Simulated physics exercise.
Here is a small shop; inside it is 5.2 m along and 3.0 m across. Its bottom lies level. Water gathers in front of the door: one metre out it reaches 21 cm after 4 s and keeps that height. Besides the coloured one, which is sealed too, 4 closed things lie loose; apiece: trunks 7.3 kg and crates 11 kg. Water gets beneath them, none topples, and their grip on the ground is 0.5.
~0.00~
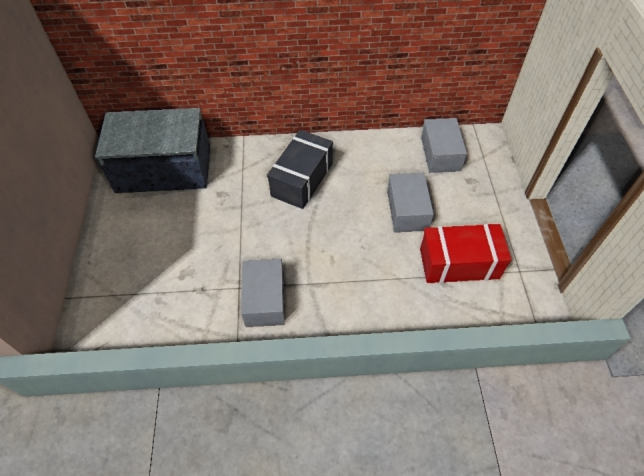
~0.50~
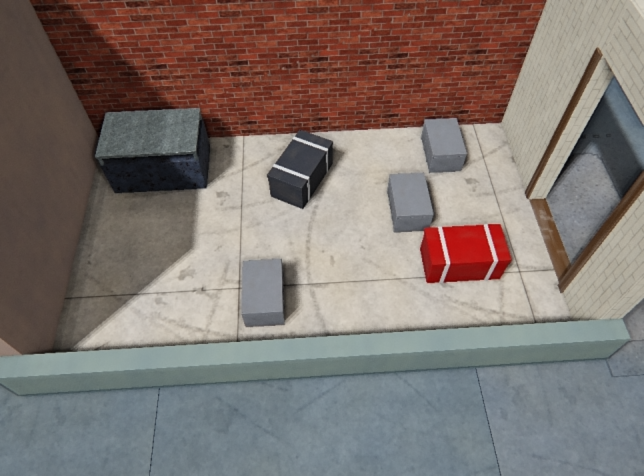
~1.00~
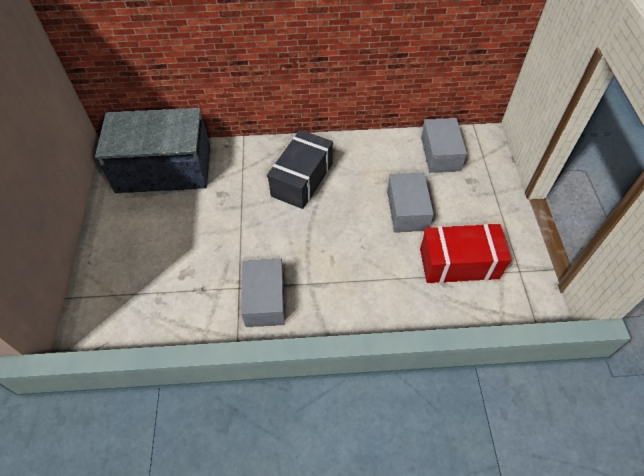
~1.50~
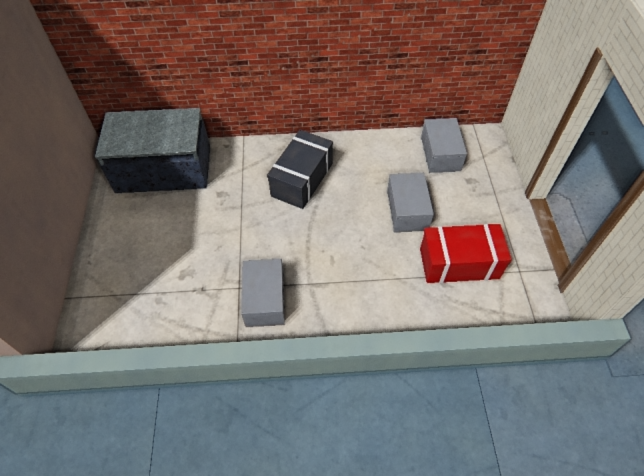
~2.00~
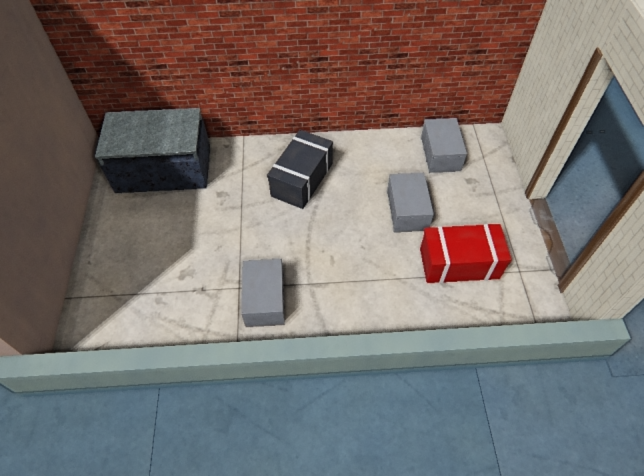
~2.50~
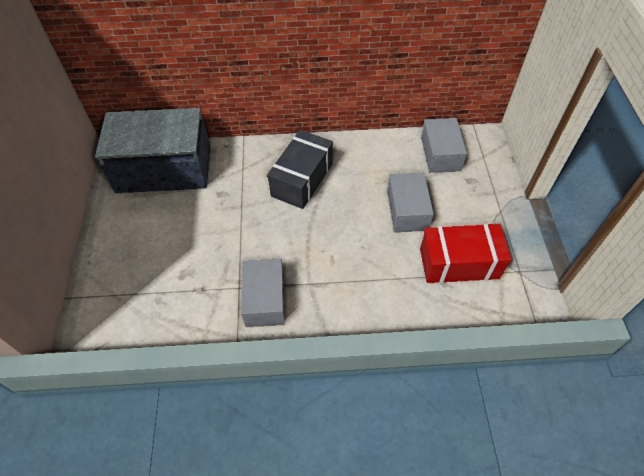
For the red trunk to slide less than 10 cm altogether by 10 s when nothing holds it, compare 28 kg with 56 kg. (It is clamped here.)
For it, only the higher weight holds it.
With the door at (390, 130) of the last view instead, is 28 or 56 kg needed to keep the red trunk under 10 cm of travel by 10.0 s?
In that case only the higher weight holds it.
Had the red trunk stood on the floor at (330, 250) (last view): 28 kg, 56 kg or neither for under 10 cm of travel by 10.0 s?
Either load holds.
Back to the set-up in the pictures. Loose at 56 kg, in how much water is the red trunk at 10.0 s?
About 5 cm.
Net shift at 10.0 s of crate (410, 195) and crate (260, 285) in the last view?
In turn: 300 cm, 150 cm.
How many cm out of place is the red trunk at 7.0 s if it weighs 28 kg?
About 80 cm.
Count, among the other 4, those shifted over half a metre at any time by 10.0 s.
That makes 4.
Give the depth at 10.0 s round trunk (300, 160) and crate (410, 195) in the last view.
About 8 and 10 cm.
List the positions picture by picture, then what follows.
The red trunk at (467, 244) rests on the ground; water covers 0.0 m2; 0 of 5 have shifted, in the first picture.
The red trunk at (467, 244), on the bottom; 0.0 m2 under water; 0 of 5 have shifted, in the second picture.
The red trunk at (467, 244) rests on the ground; water covers 0.0 m2; 0 of 5 have shifted, in the third picture.
The red trunk at (467, 244), on the bottom; 0.0 m2 under water; 0 of 5 have shifted, in the fourth picture.
The red trunk at (467, 244) rests on the ground; 0.0 m2 under water; 0 of 5 have shifted, in the fifth picture.
The red trunk at (467, 244) rests on the ground; 0.5 m2 under water; 0 of 5 have shifted, in the sixth picture.
After 3.5 s the red trunk would be 0 cm from its start with 28 kg and 0 cm from its start with 56 kg; 4 cm of water round it then.
After 4.5 s the red trunk would be 14 cm from its start with 28 kg and 0 cm from its start with 56 kg; 5 cm of water round it then.
After 7.0 s the red trunk would be 72 cm from its start with 28 kg and 0 cm from its start with 56 kg; 5 cm of water round it then.
After 10.0 s the red trunk would be 120 cm from its start with 28 kg and 0 cm from its start with 56 kg; 5 cm of water round it then.
